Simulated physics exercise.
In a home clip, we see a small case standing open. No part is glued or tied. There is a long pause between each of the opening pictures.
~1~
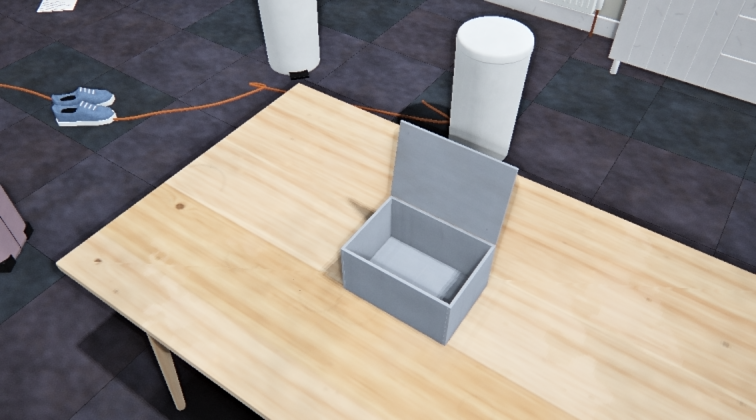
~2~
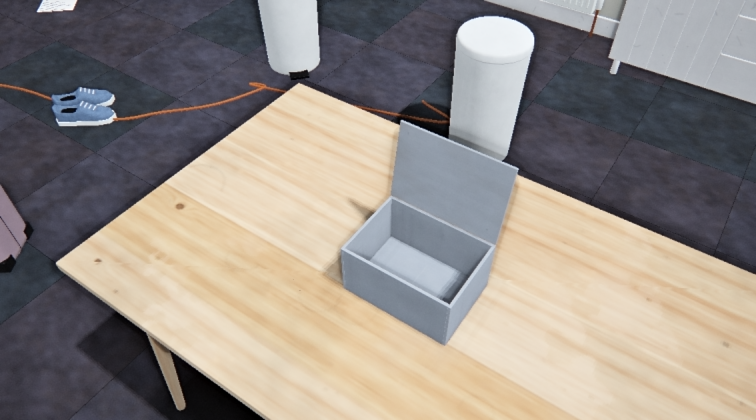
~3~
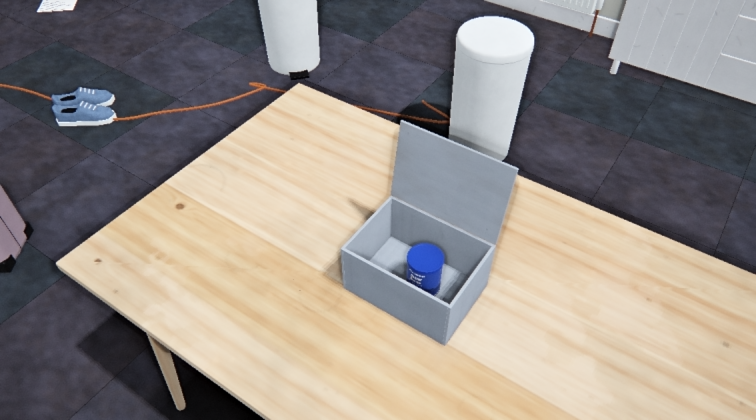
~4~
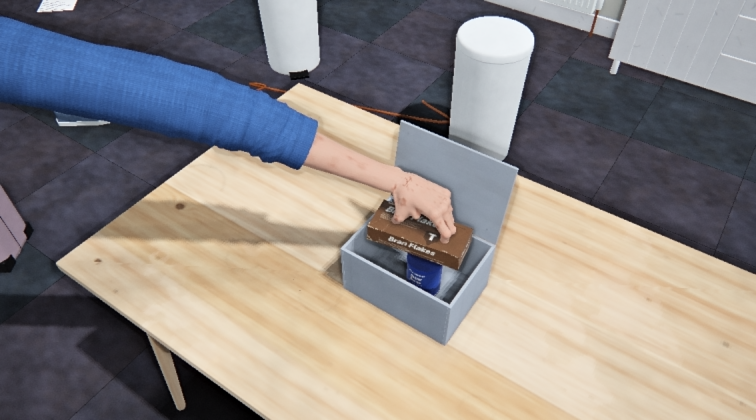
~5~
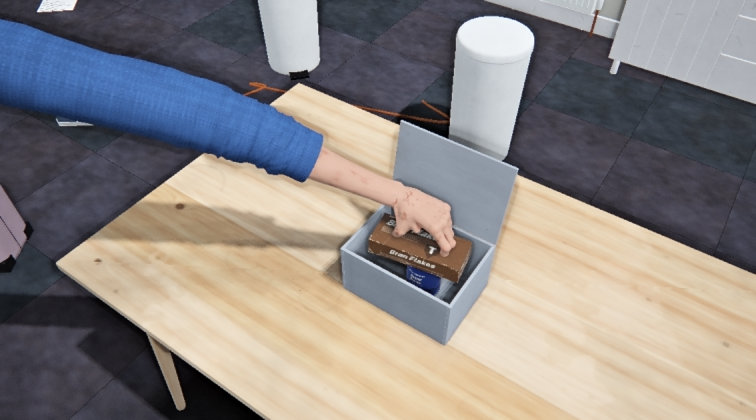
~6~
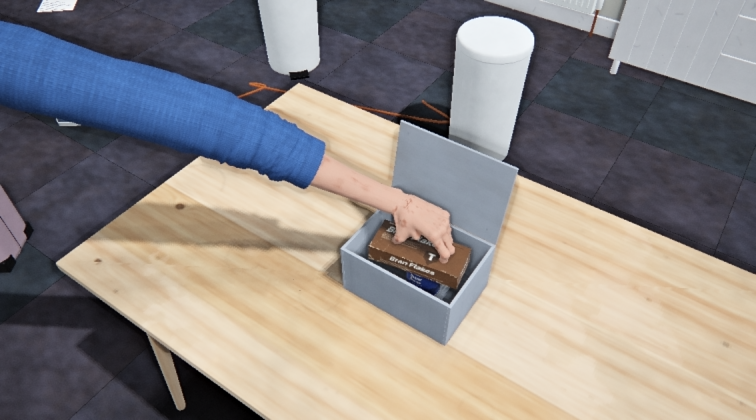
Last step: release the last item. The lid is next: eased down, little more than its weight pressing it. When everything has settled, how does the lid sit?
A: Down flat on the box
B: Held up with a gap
Answer: B.
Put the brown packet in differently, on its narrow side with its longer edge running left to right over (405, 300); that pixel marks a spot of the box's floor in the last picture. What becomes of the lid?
Then the box lid comes to rest down.
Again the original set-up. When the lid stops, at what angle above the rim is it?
It stays some 12° above the rim.
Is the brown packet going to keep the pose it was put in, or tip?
As it turns out, it keeps its original angle.
Then, 1.50 s after the last picture, lid 65° above the rim.
Then, 1.90 s after the last picture, lid 26° above the rim.
At rest, lid 13° above the rim; both in place. Seen from the same camera at the end, brown packet near (420, 254).
